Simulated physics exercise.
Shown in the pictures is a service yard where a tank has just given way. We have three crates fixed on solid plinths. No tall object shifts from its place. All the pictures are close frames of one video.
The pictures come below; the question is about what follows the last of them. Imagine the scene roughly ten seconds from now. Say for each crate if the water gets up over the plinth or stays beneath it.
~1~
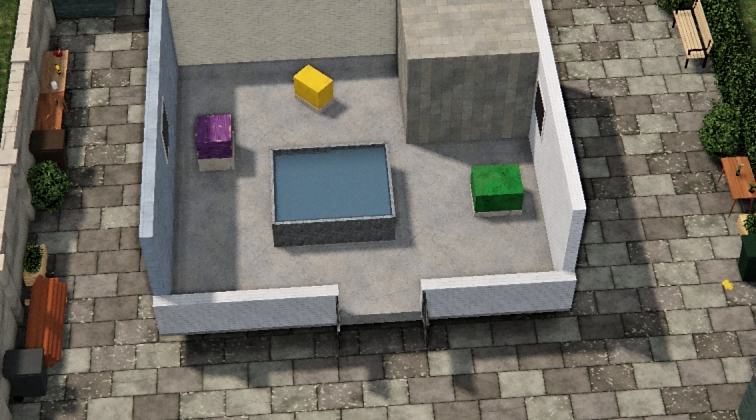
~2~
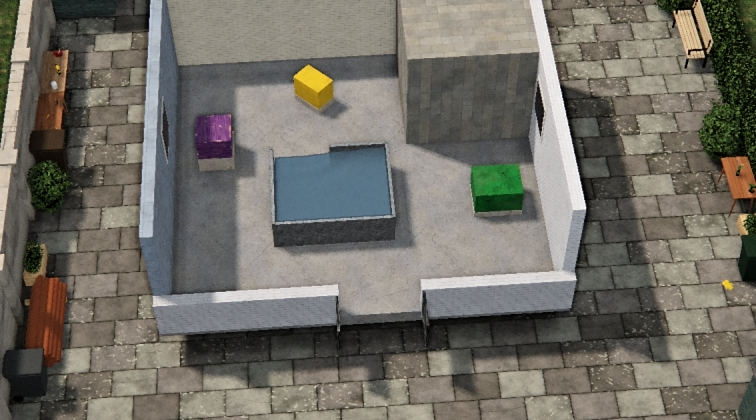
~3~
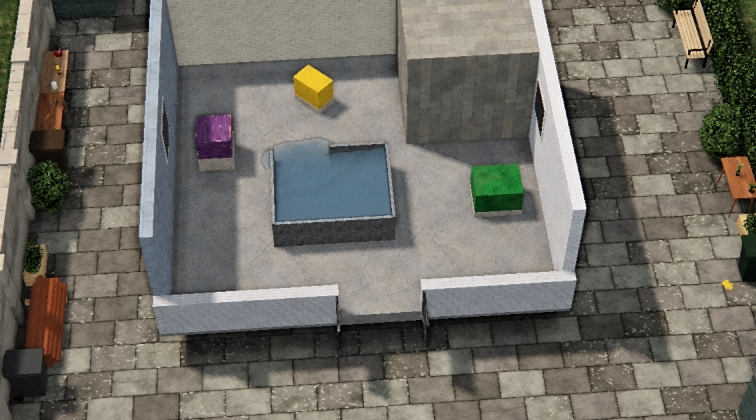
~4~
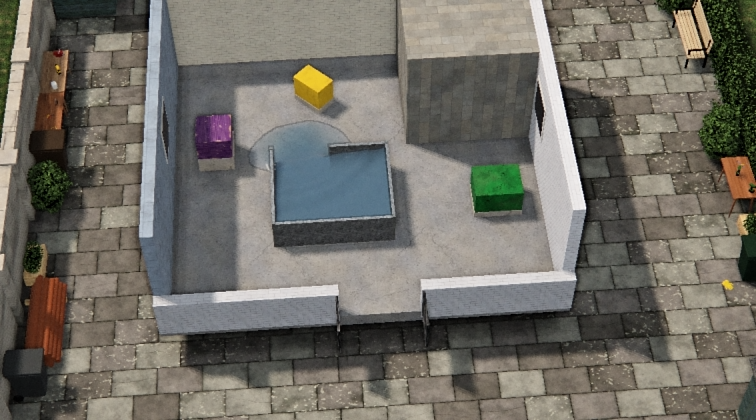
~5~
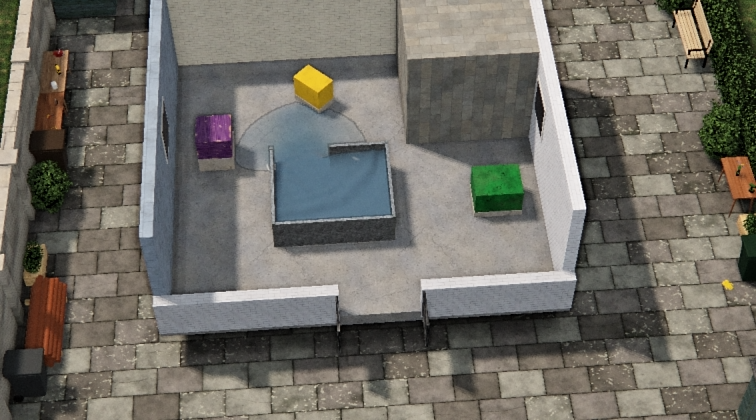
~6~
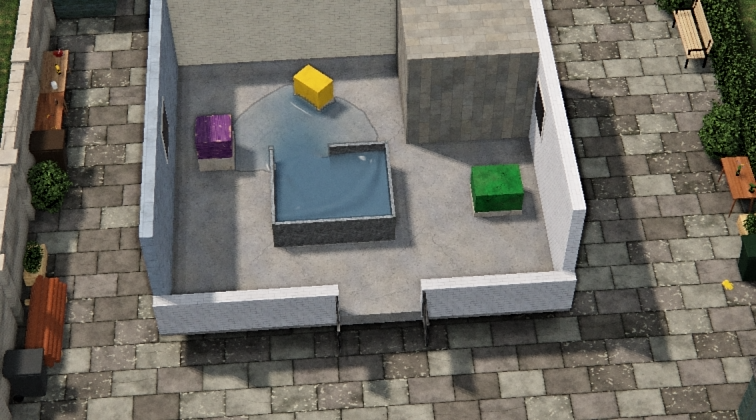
One by one: The green crate is protected by its plinth, the yellow crate is not protected by its plinth, the purple crate is protected by its plinth.
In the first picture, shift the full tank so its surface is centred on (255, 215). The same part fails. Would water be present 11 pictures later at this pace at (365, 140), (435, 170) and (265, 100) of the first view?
First drenched; next unwetted; last drenched.
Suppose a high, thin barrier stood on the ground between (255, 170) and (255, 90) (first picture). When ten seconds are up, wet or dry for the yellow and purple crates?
Yellow: Reached, purple: Untouched.
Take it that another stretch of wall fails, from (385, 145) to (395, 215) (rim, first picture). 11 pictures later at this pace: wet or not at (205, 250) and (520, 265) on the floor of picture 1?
Note, points in order: Unreached; soaked.
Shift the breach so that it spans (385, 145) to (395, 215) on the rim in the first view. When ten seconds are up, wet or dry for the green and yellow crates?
As I see it, green is doused and yellow stays clear.
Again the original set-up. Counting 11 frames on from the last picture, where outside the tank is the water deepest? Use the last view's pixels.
My finger goes to (187, 71).
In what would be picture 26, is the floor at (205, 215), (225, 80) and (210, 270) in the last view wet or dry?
Going through them in order, I'd say clear, drenched and clear.
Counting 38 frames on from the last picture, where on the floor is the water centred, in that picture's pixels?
I'd say around (294, 151).
A moment on, water covers 25 % of the floor; the green crate not reached, the yellow crate water round its plinth, the purple crate water round its plinth.
Next, water covers 30 % of the floor; the green crate not reached, the yellow crate water round its plinth, the purple crate water round its plinth.
Then, water covers 35 % of the floor; the green crate not reached, the yellow crate water round its plinth, the purple crate water round its plinth.
Later, water covers 65 % of the floor; the green crate not reached, the yellow crate water round its plinth, the purple crate water round its plinth.
In the end, water covers 95 % of the floor; the green crate stayed above the water, the yellow crate was topped, the purple crate stayed above the water.
